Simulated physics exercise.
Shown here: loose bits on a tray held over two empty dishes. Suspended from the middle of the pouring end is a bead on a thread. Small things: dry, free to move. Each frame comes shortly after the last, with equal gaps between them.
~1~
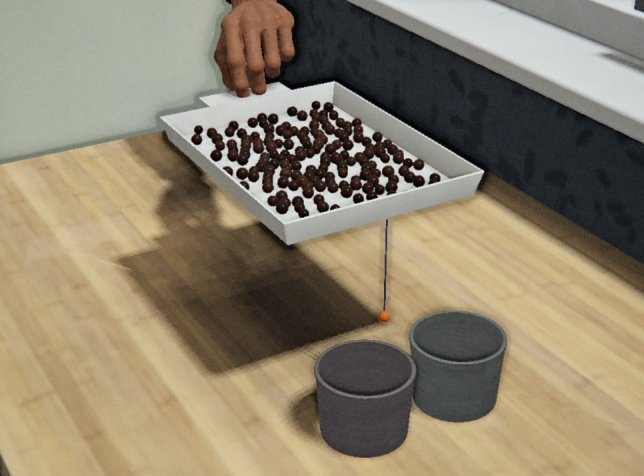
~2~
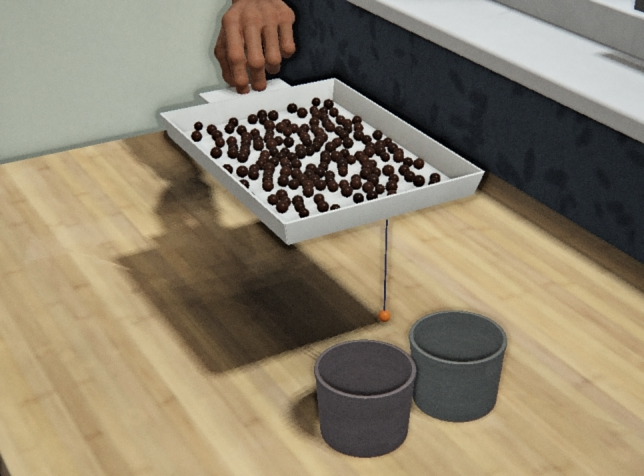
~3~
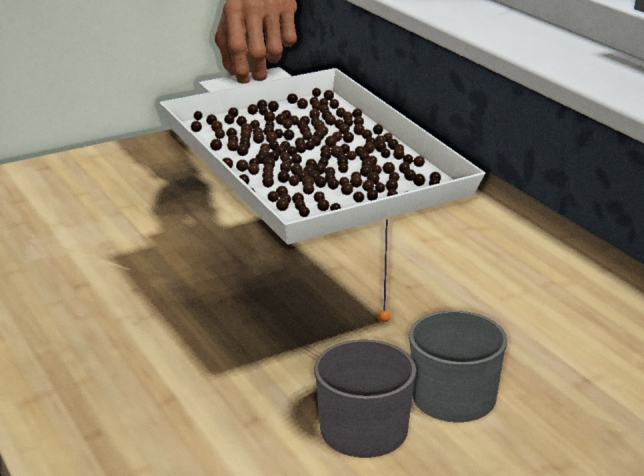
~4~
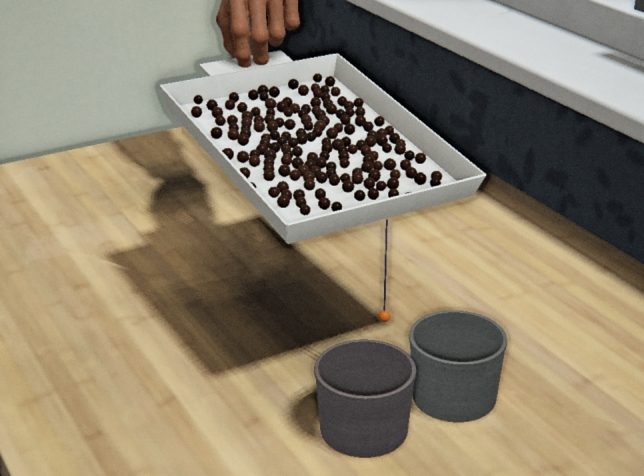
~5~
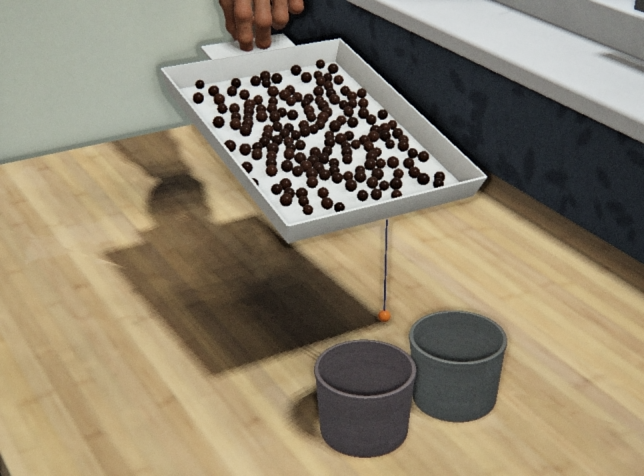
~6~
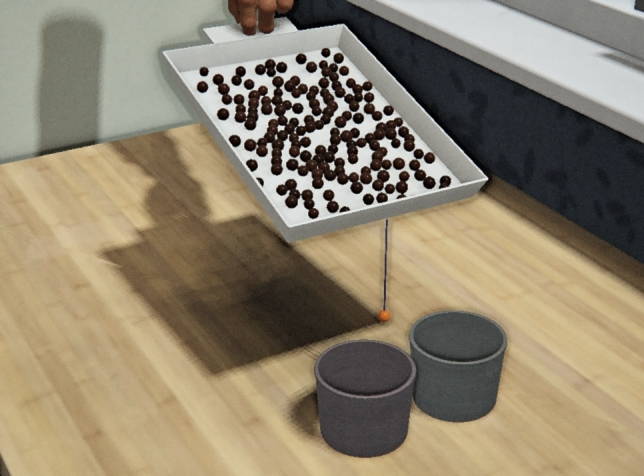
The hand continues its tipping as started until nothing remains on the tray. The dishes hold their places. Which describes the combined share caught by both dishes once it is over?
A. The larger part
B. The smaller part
The larger part.
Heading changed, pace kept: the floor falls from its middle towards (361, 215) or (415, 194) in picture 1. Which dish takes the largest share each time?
I'd say the one to the left first, then the one to the right.
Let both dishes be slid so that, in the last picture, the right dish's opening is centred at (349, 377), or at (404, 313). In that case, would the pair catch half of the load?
Taking the tries in order: A minor share, followed by a minor share.
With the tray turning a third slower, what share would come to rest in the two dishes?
Around 70 percent.
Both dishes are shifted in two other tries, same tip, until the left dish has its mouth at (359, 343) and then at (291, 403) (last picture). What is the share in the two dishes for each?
I'd expect some 0 percent, and then some 30 percent.
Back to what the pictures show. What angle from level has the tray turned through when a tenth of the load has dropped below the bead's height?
Angle reached: About 70°.
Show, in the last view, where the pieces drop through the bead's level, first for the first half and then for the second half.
(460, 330) first, (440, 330) later.
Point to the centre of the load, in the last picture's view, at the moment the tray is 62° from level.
I'd put it at about (405, 193).
Soon after the last picture, tray tipped steeply; most on the tray; a small part in the right dish; a stray few outside both; a small part in the air.
A little later, tray tipped past a quarter turn; a stray few on the tray; about a quarter in the left dish; about a third in the right dish; about a quarter outside both; a small part in the air.
Later still, tray tipped past a quarter turn; about a quarter in the left dish; about half in the right dish; about a third outside both.
By the end, tray tipped past a quarter turn; about a quarter in the left dish; about half in the right dish; about a third outside both.
